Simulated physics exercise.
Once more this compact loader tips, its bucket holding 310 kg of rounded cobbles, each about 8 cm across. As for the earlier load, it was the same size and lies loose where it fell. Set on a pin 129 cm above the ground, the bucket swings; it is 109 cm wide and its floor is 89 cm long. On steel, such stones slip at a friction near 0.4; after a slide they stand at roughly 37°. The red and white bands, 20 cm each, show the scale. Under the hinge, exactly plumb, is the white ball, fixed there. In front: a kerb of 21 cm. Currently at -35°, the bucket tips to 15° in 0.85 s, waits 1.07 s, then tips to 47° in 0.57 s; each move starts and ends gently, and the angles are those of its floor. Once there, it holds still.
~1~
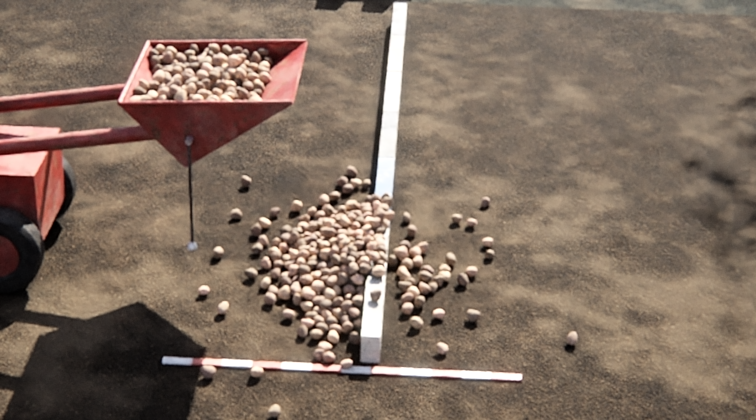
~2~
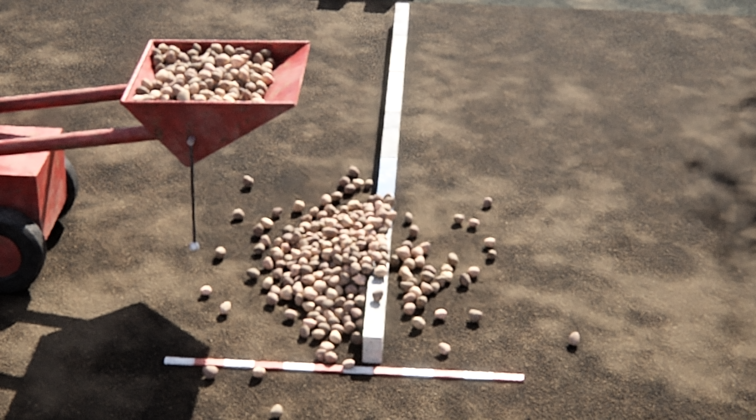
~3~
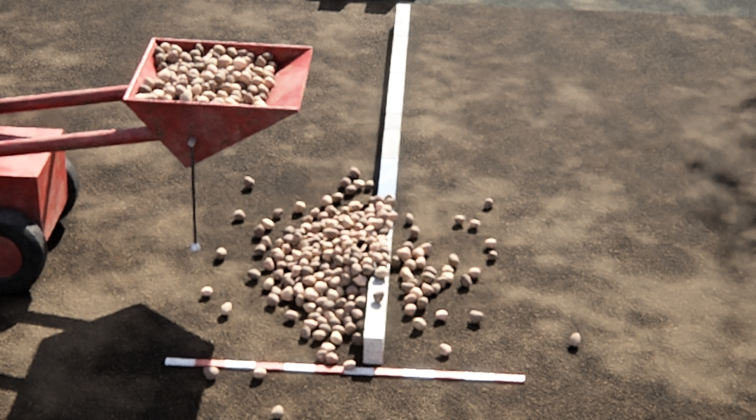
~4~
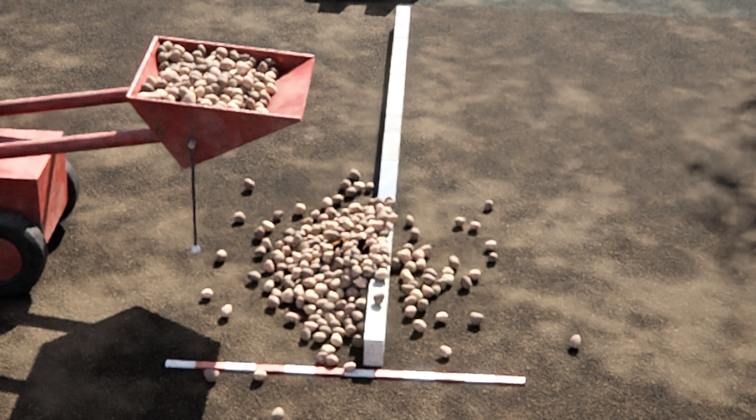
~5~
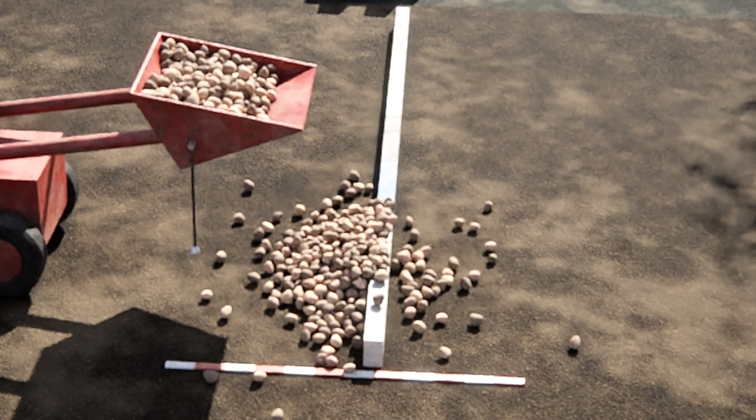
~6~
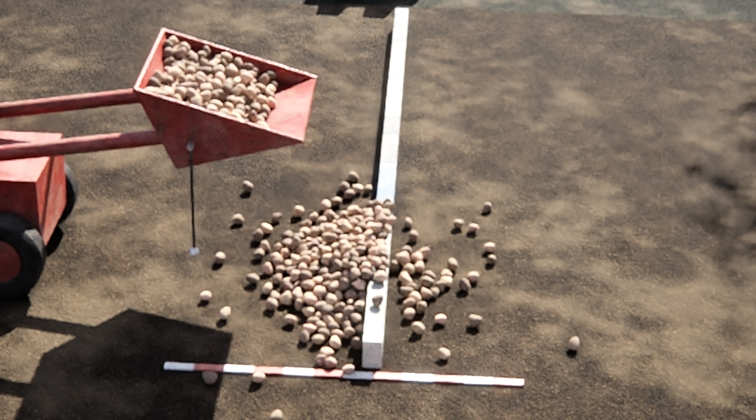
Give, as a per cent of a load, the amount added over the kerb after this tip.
Close to 2 parts in a hundred.
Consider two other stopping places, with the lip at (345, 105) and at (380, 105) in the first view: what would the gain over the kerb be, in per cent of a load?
Close to 45 per cent, followed by close to 80 per cent.
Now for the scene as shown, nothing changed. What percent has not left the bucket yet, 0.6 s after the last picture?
Near 100 per cent of the load is held.
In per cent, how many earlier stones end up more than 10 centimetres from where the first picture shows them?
Roughly 10 per cent of them.
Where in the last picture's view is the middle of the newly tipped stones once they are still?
The middle lies near (303, 253) in the last picture.
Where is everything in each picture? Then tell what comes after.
In the first frame, lip at (293, 103), floor tilted -35°, highest stones at (221, 64). The earlier load is highest near (370, 231), 28 cm above ground level, 90 % on this side of the kerb, 10 % over the kerb.
In the second frame, the bucket is at -34°, its lip at (295, 105); the top of the load is at (213, 62).
In the third frame, lip at (298, 110), floor tilted -31°, highest stones at (207, 62).
In the fourth frame, lip at (301, 120), floor tilted -27°, highest stones at (188, 56).
In the fifth frame, the bucket is at -22°, its lip at (302, 130); the top of the load is at (179, 56).
In the sixth frame, the bucket is at -16°, its lip at (303, 142); the top of the load is at (176, 54).
Then, 0.3 s after the last picture the floor is at 7°; in per cent of one load, 100 in the bucket, 90 on this side of the kerb, 10 over the kerb; the foremost stones are at (490, 269).
Then, 0.6 s after the last picture the floor is at 15°; in per cent of one load, 100 in the bucket, 90 on this side of the kerb, 10 over the kerb; the foremost stones are at (490, 269).
Then, 2.6 s after the last picture the floor is at 47°; in per cent of one load, 0 in the bucket, 188 on this side of the kerb, 12 over the kerb; the foremost stones are at (490, 269).
Then, 5.2 s after the last picture the floor is at 47°; in per cent of one load, 0 in the bucket, 188 on this side of the kerb, 12 over the kerb; the foremost stones are at (490, 269). Net gain over the kerb, 2.
